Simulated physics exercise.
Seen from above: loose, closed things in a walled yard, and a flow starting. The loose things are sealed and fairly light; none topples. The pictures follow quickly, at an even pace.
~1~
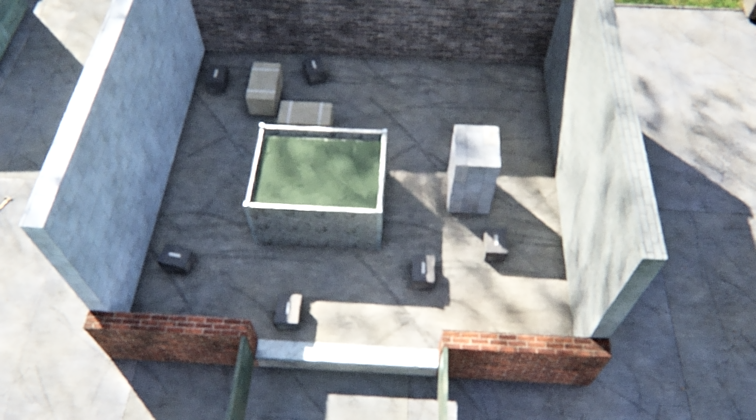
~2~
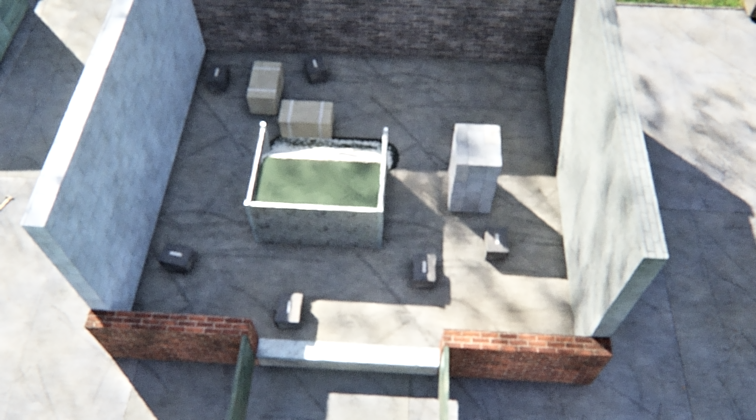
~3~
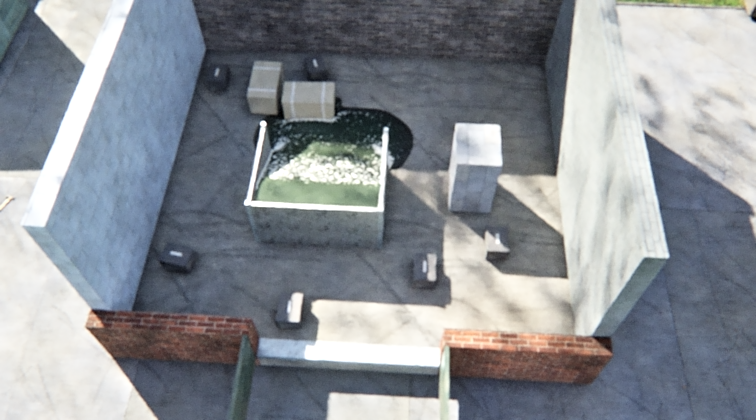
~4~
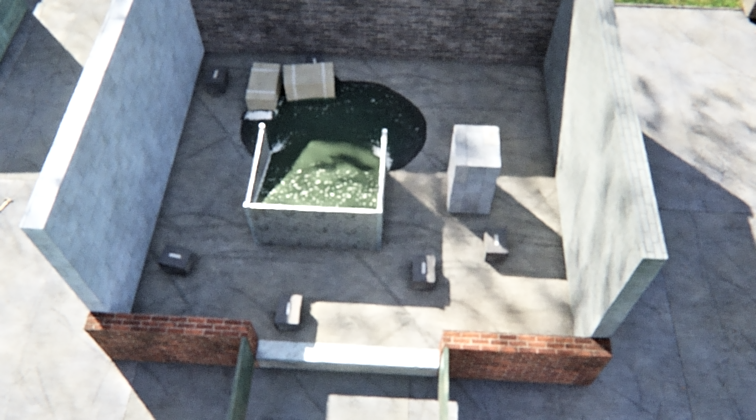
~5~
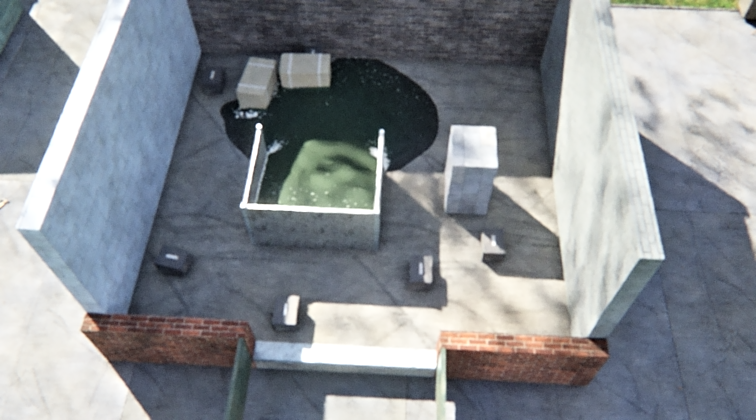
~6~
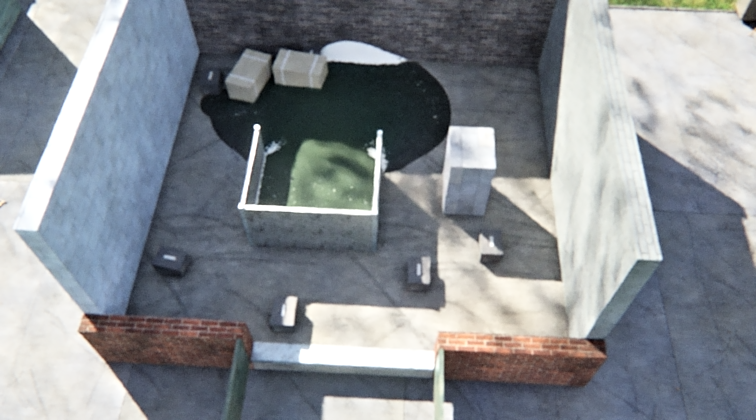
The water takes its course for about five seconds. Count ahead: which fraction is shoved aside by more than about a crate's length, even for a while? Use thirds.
Share: Two thirds or above.
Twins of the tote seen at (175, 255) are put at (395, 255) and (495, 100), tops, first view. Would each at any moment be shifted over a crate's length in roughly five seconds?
One after the other: Never so far, yes.
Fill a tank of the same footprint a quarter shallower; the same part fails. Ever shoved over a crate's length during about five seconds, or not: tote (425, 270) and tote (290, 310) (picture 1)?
As listed: No, short of that.
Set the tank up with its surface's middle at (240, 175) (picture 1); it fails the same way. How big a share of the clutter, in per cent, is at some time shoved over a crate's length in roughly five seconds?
Some 50 per cent.
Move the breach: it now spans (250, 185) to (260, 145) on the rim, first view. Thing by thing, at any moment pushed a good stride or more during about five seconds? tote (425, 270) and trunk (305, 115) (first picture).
One after the other: Yes, not that far.
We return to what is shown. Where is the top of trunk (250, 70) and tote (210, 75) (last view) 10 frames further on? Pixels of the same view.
Roughly at (219, 59) and (202, 109).
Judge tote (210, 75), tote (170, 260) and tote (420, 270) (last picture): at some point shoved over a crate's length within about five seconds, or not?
As listed: Yes, that far or more, under that.
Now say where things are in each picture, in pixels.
A trunk at (305, 113), on the bottom; a trunk at (263, 80), on the bottom; 0 of 8 have shifted, in the first frame.
A trunk at (306, 112), on the bottom; a trunk at (264, 79), on the bottom; 0 of 8 have shifted, in the second frame.
A trunk at (308, 92), on the bottom, a stride from its start; a trunk at (265, 79) rests on the ground; 1 of 8 have shifted, in the third frame.
A trunk at (309, 74), on the bottom, a stride from its start; a trunk at (263, 81), on the bottom; 2 of 8 have shifted, in the fourth frame.
A trunk at (305, 63), on the bottom, a stride from its start; a trunk at (256, 76), on the bottom, close to its start; 3 of 8 have shifted, in the fifth frame.
A trunk at (300, 62), afloat, a stride from its start; a trunk at (248, 68) rests on the ground, a stride from its start; 3 of 8 have shifted, in the sixth frame.
A moment on, 2 of 8 are well off their spots; 3 afloat.
Next, 3 of 8 are well off their spots; 4 afloat.
Later, 5 of 8 are well off their spots; 4 afloat.
In the end, 7 of 8 are well off their spots, and 7 have been at some point; 4 afloat.
